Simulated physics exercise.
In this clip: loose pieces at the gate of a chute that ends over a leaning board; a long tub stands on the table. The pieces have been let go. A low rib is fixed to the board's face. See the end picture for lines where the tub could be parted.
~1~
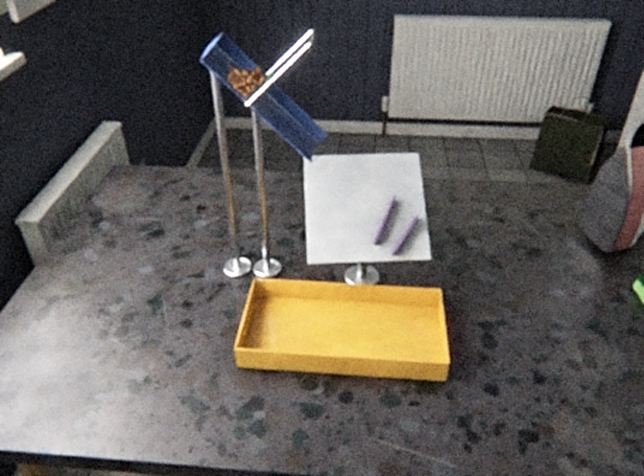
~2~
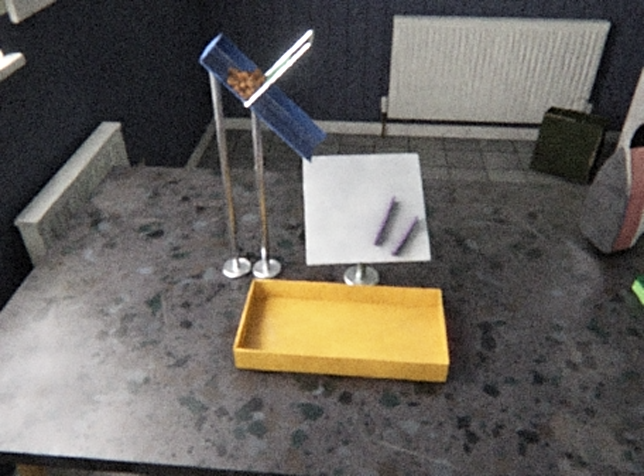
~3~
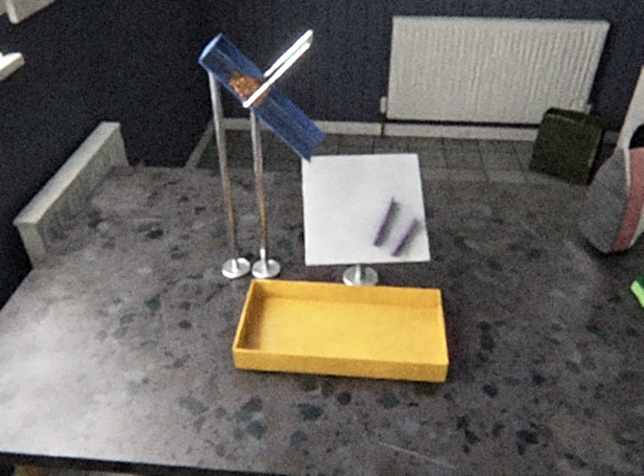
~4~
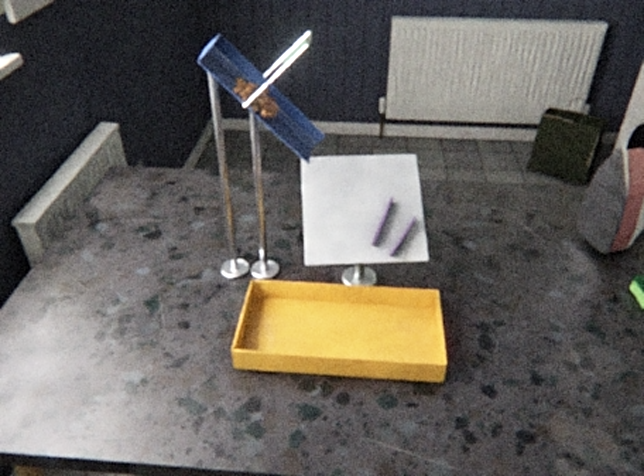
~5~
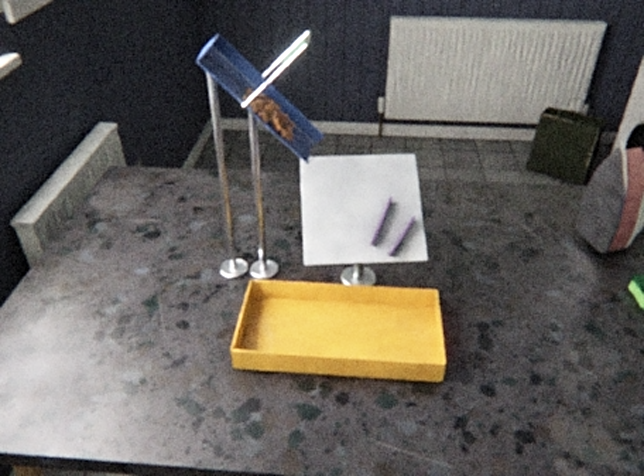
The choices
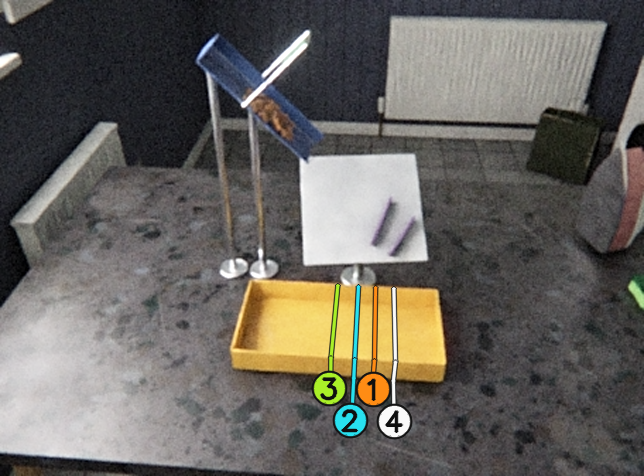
A dark, speckled tabletop in a room with dark walls and a pale radiator at the back is seen from the front and slightly above. A blue chute on two metal posts slopes down to the right at the left, holding brown bits behind a gate, with a tilted white board bearing two purple ribs beside it and an empty yellow tub in front. The bits slide partway down the chute, while the view shifts very slightly.
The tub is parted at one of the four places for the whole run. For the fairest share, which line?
Take 2.
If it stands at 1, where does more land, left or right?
The left side.
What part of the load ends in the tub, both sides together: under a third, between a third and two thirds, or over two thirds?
Over two thirds.
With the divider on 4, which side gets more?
The left side.
On the marked copy, line 1 crosses the front rim at (374, 359); line 2 crosses the front rim at (354, 358); line 3 crosses the front rim at (331, 357); line 4 crosses the front rim at (395, 361).
If 1 is chosen, of what is caught, all but a few on the left of the divider, a small share on the right.
If 2 is chosen, of what is caught, close to half on the left of the divider, close to half on the right.
If 3 is chosen, of what is caught, only a few on the left of the divider, all but a few on the right.
If 4 is chosen, of what is caught, all but a few on the left of the divider, only a few on the right.
